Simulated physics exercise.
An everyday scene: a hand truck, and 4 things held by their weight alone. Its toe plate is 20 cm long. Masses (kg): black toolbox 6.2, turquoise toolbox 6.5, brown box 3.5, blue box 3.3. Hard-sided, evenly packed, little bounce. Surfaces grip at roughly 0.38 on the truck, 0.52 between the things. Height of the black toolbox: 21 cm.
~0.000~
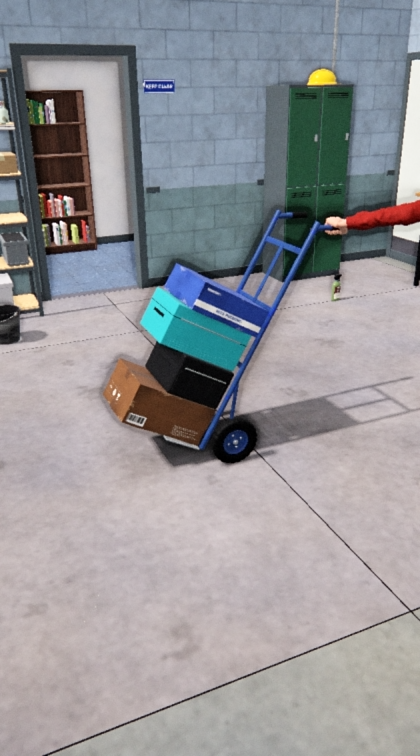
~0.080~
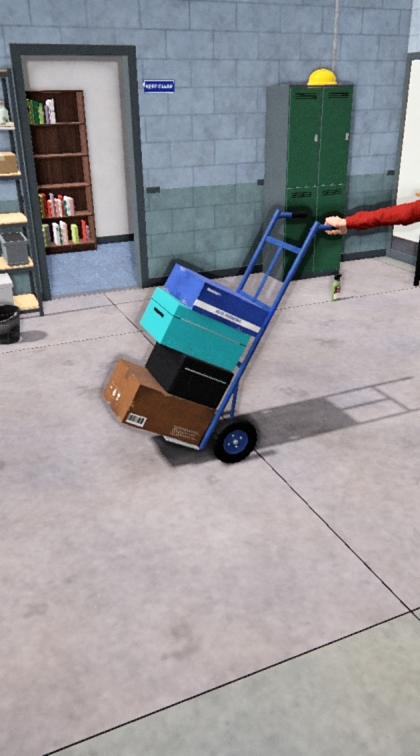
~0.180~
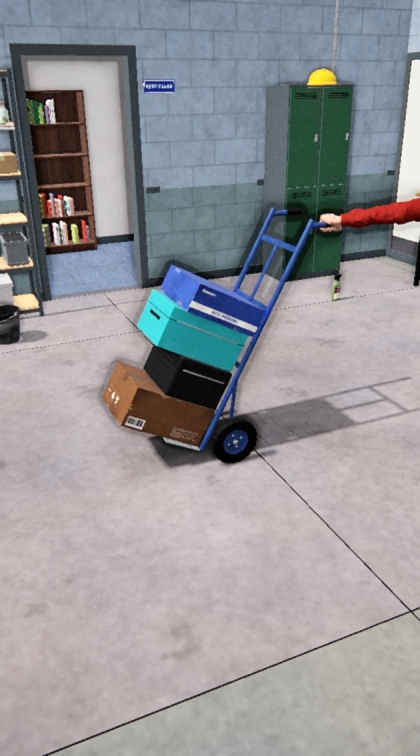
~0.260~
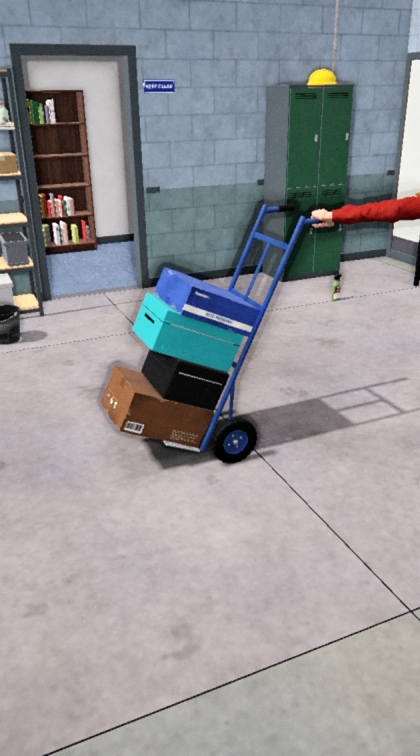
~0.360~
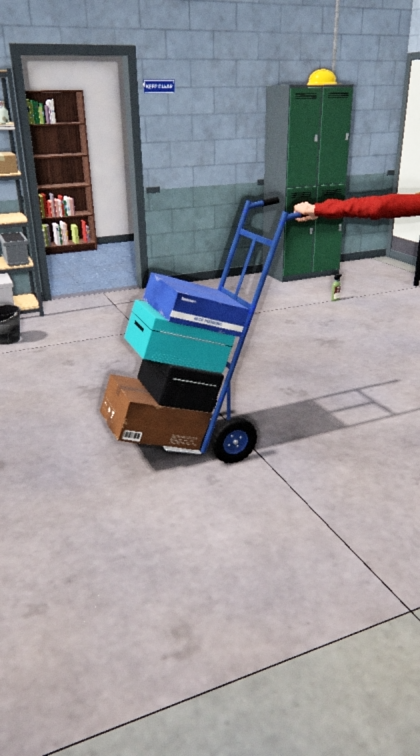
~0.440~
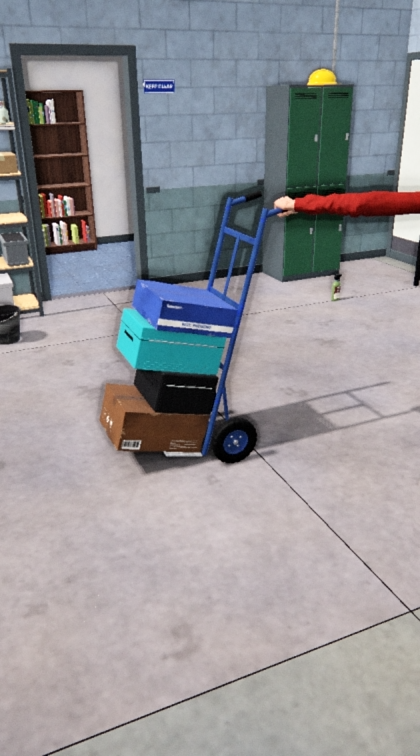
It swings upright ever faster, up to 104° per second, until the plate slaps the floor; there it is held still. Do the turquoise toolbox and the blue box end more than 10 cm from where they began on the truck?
The turquoise toolbox leaves its spot and the blue box leaves its spot.
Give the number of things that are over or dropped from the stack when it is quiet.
In all, 3.
After 0.84 s, truck upright; blue box 18° off its base near (116, 330); turquoise toolbox 18° off its base near (126, 363); black toolbox 18° off its base.
After 1.34 s, truck upright; turquoise toolbox and blue box now dropped from the stack; black toolbox 62° off its base.
After 1.64 s, truck upright; black toolbox upside down.
In the end (2.3 s), dropped from the stack, turquoise toolbox and blue box; toppled on the truck, black toolbox; the last one under 10 cm from the start. In the last view, turquoise toolbox near (27, 440).
